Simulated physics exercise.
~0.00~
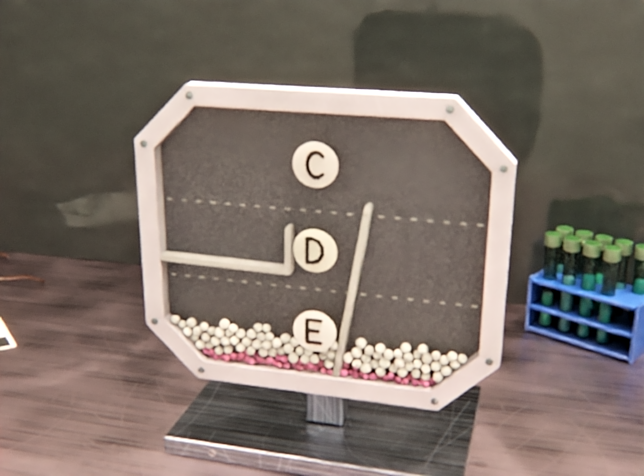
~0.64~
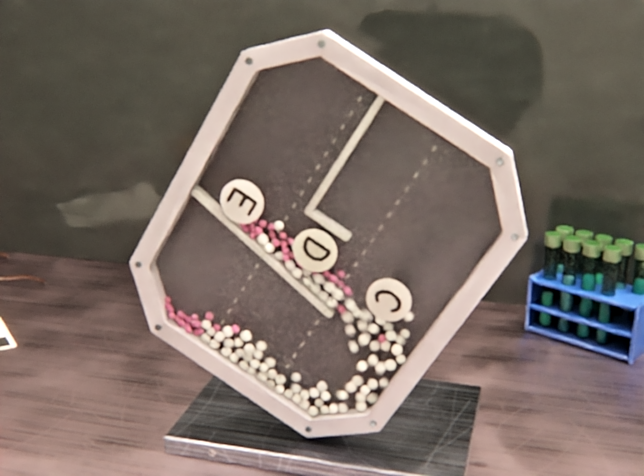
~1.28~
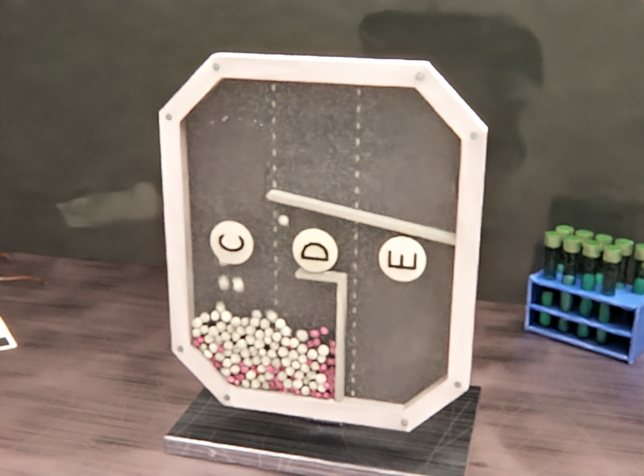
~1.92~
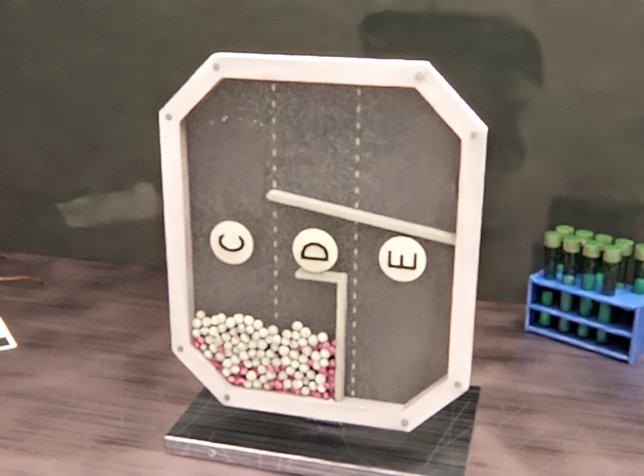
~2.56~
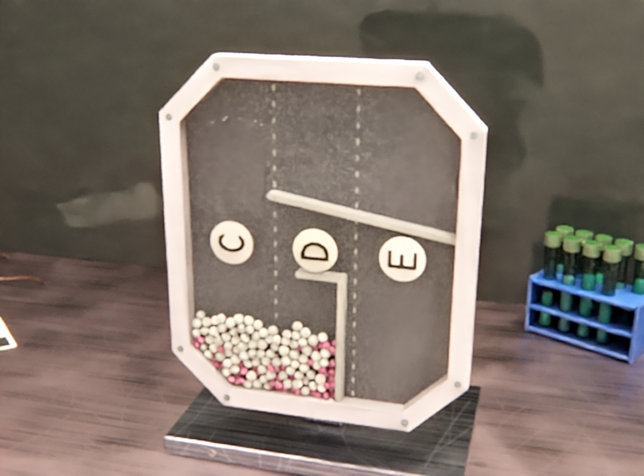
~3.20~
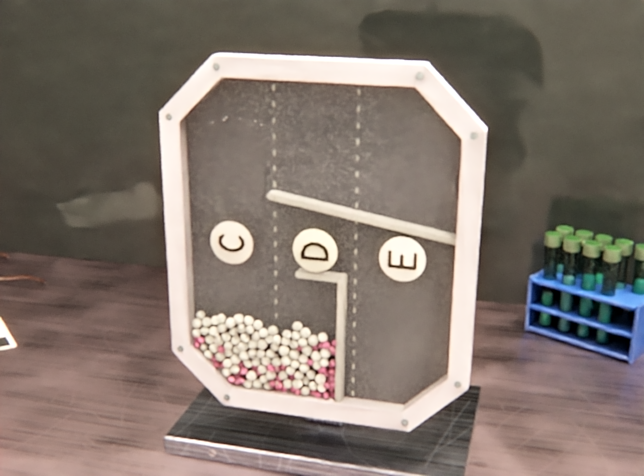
On a wooden table beside a blue rack of green-capped tubes, a flat puzzle box turned clockwise in stages, spilling its white and smaller pink beads past the inner bars until they settled at the bottom left, across bands C and D.
